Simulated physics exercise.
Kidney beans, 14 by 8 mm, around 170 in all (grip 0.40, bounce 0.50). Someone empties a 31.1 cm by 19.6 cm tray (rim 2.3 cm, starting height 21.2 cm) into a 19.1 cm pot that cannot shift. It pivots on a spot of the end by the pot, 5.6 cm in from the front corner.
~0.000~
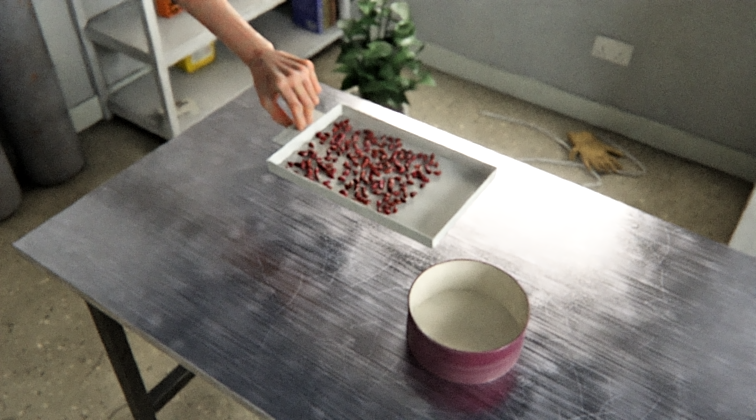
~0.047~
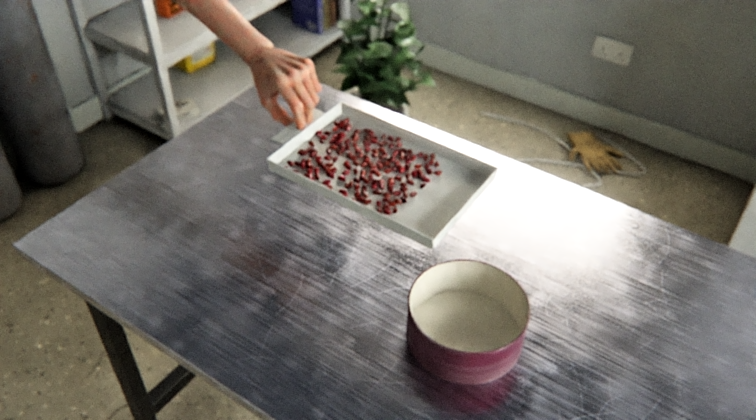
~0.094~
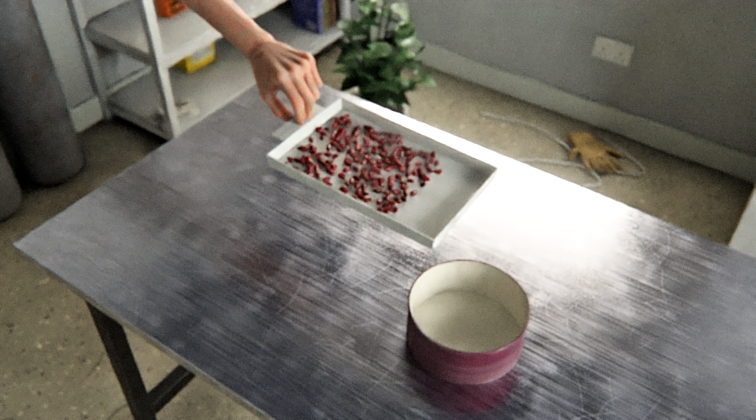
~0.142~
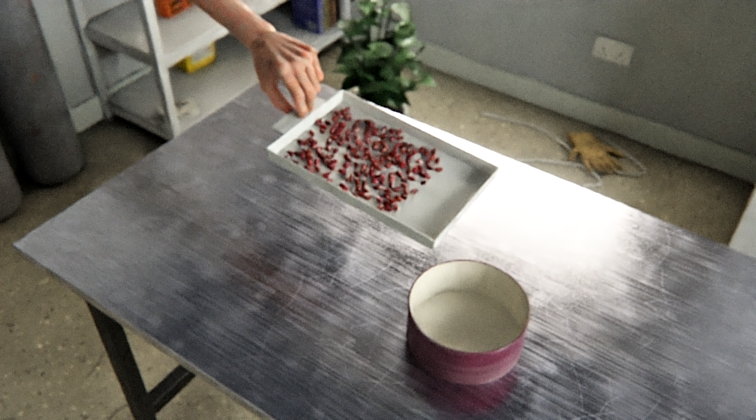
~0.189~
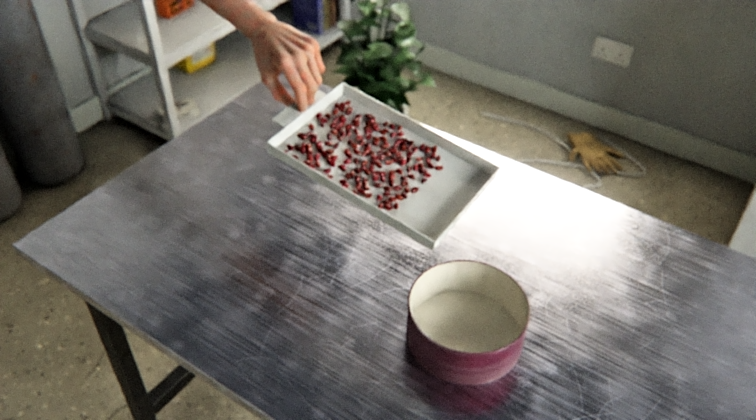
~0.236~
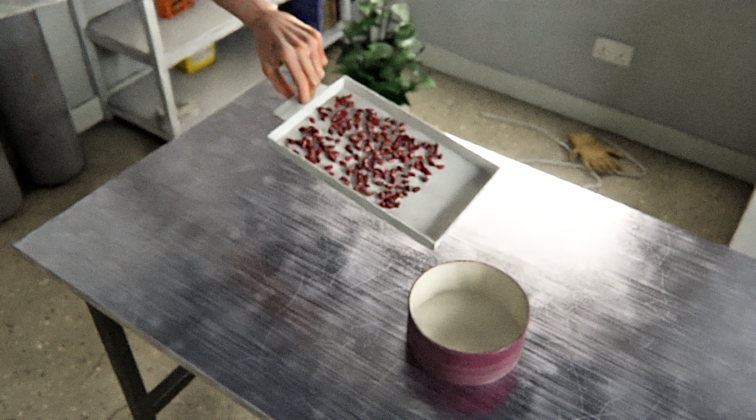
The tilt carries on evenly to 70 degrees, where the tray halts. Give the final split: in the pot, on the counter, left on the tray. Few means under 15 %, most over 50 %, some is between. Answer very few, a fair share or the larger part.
Pot a fair share, counter very few, tray the larger part.
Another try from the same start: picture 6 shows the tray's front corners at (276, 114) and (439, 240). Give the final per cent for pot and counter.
Pot 25, counter 30.
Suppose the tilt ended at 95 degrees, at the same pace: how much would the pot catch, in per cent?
Then about 90 per cent.
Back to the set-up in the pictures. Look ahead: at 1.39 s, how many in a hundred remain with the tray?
Roughly 65 per cent.
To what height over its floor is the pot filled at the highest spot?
Roughly 1.0 cm.
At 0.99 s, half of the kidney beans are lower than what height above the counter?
Some 24 cm.
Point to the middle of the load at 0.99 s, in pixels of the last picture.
Around (453, 222).
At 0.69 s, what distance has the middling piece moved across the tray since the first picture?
Roughly 10 cm.
Then, at 0.69 s, tilt 39 degrees; the tray holds 100 %, the pot 0 %.
Then, at 0.99 s, tilt 58 degrees; the tray holds 85 %, the pot 0 %.
Then, at 1.39 s, tilt 70 degrees; the tray holds 65 %, the pot 30 %.
In the end, at 2.2 s, pot 35 %, counter 0 %, tray 65 %.
